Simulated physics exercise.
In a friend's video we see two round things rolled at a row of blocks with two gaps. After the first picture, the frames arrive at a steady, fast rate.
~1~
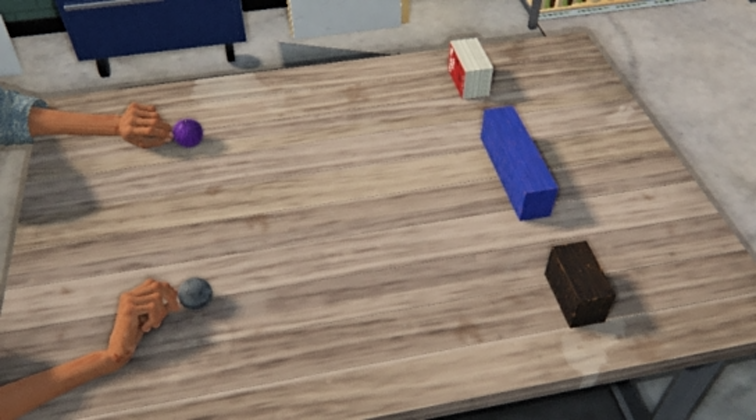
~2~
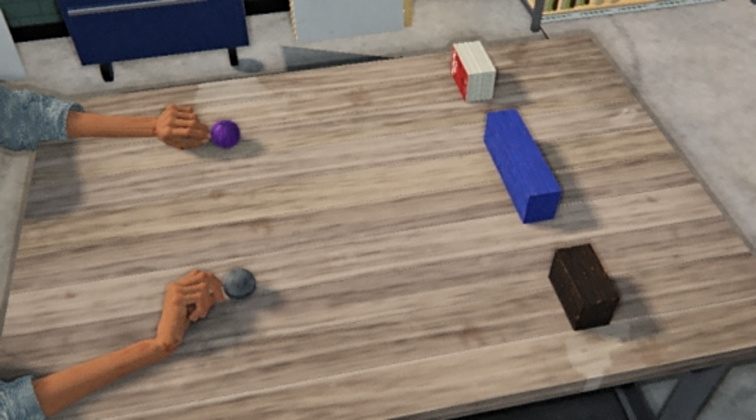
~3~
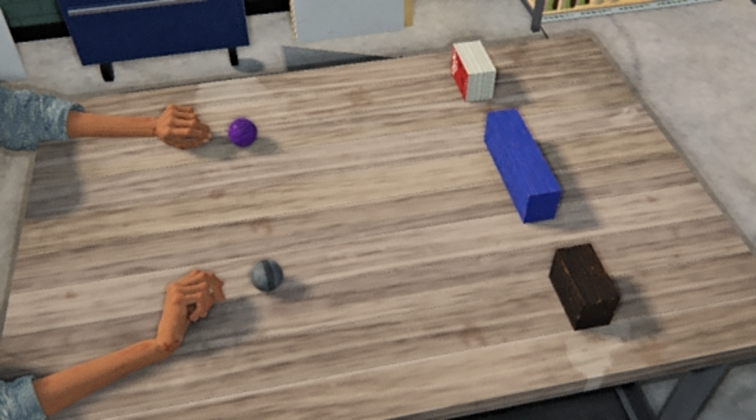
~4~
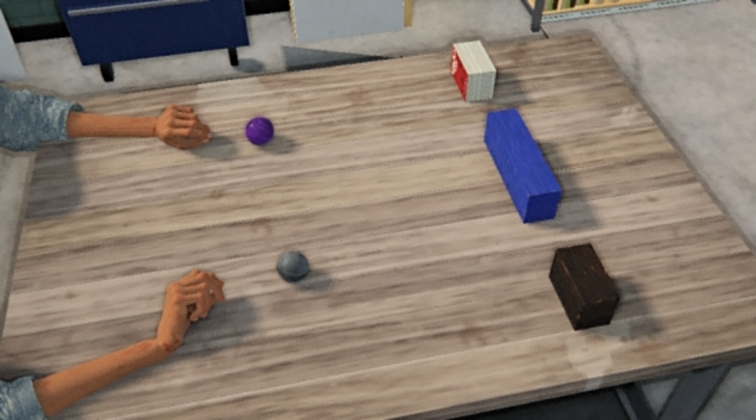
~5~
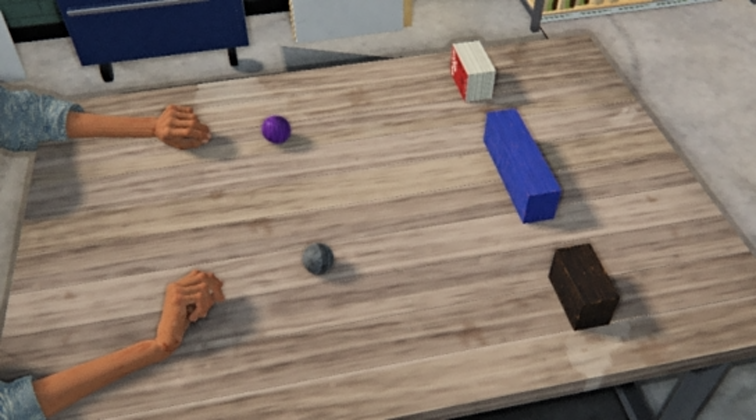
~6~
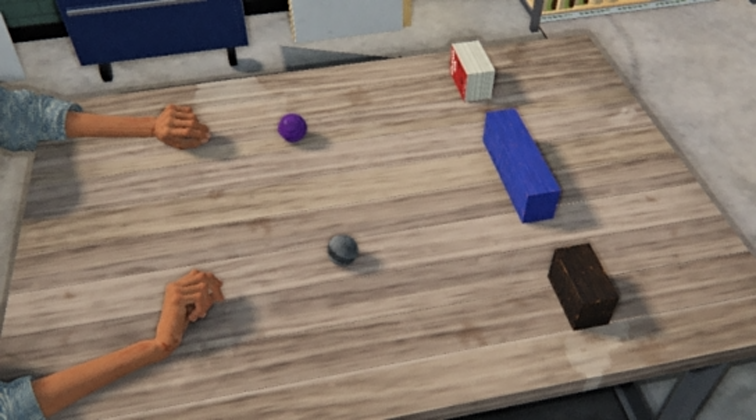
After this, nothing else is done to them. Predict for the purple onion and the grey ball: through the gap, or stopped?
My prediction: The purple onion through; the grey ball stopped.
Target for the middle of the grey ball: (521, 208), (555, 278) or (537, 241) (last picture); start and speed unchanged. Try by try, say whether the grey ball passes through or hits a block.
The first time it can't get by, the next it can't get by, the last it slips through.
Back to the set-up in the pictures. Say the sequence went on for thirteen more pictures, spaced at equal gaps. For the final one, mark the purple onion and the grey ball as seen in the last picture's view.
Estimated centres: First approx. (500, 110), second approx. (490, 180).
Then, 0.32 s after the last picture, purple onion heading on near (423, 116); grey ball coming back near (498, 193).
Then, 0.84 s after the last picture, purple onion heading on near (622, 98); grey ball moving sideways near (474, 166).
Then, 1.28 s after the last picture, purple onion heading on near (691, 259); grey ball moving sideways near (460, 145).
By the end, the purple onion gets between the blocks; the grey ball is stopped.
